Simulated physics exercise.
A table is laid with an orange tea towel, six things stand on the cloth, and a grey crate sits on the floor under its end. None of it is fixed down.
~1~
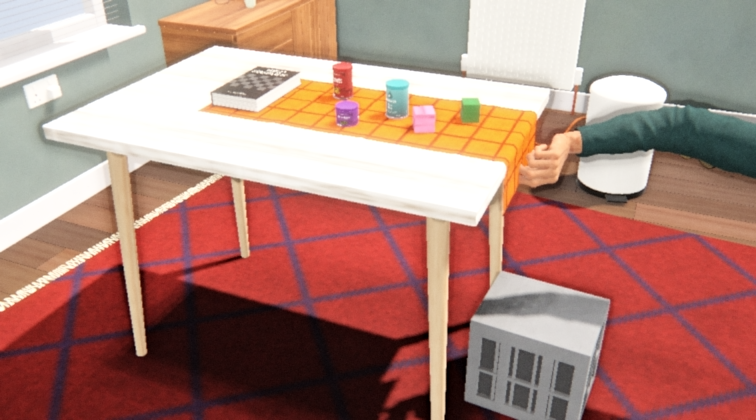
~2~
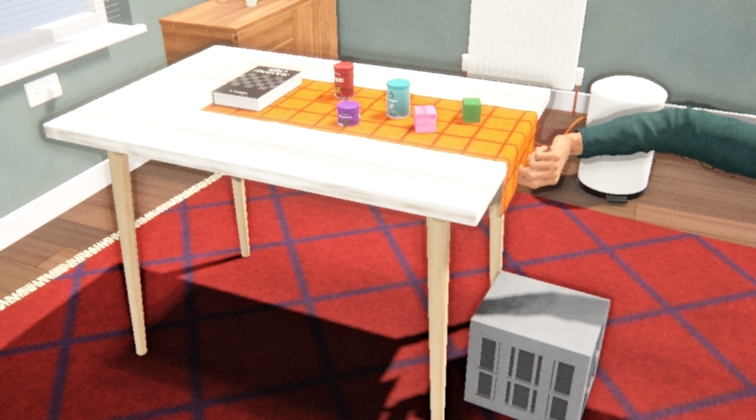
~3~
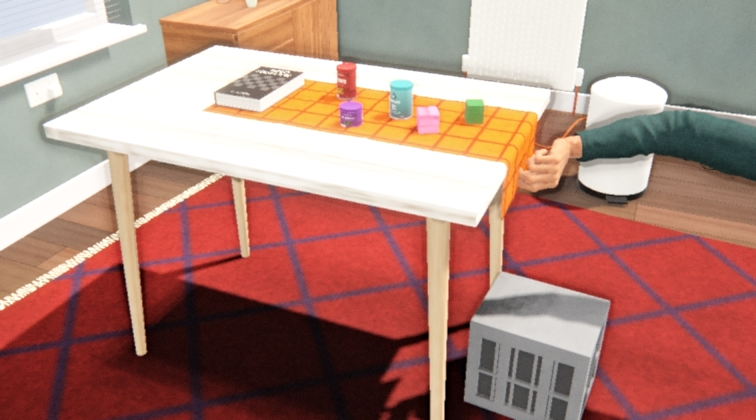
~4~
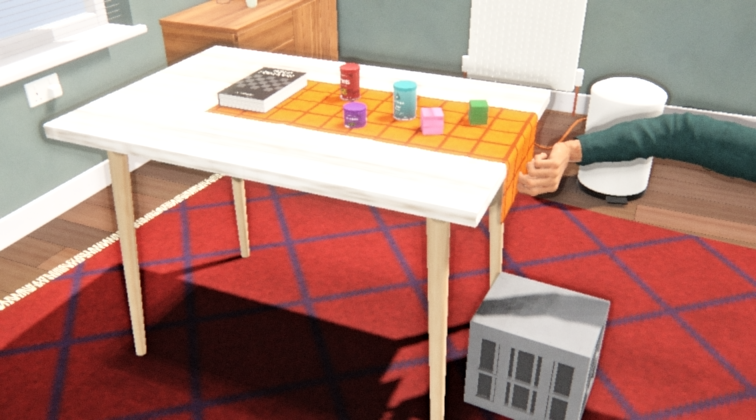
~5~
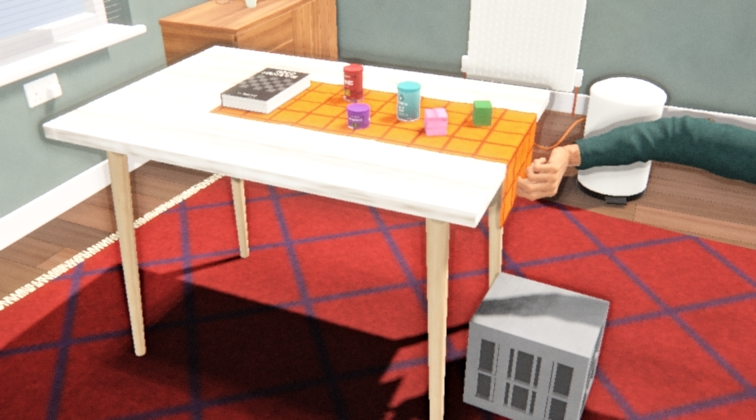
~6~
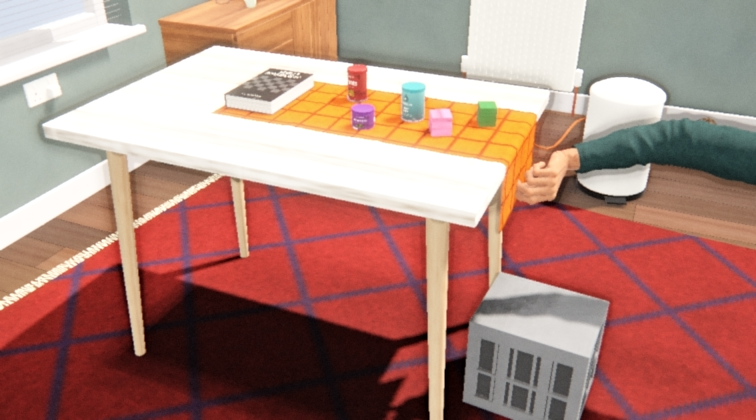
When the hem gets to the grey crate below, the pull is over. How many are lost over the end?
Off the edge: Three.
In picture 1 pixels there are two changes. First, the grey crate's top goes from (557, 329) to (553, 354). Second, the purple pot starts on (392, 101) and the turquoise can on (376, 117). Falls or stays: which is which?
As for the purple pot, it leaves the top; as for the turquoise can, it leaves the top.
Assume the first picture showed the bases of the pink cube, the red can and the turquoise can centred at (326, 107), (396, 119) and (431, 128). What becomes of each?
The pink cube stays put, the red can ends up off, the turquoise can ends up off.
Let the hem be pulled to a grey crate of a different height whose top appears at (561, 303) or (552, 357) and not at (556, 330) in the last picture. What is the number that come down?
The count would be 2 and then 4.
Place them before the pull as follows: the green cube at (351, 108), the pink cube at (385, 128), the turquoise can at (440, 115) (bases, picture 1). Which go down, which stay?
Here's how it goes: The green cube makes it through, the pink cube ends up down, and the turquoise can ends up down.
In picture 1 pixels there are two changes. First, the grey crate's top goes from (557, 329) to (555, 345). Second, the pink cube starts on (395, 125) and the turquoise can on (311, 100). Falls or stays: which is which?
Pink cube is gone, turquoise can stays.
Early on, hem near (513, 248); green cube gone.
Midway, hem near (510, 286); green cube and pink cube gone.
Near the end, hem on the crate; green cube, pink cube and turquoise can gone.
Finally, hem on the crate; green cube, pink cube and turquoise can gone. The count of fallen things is three.
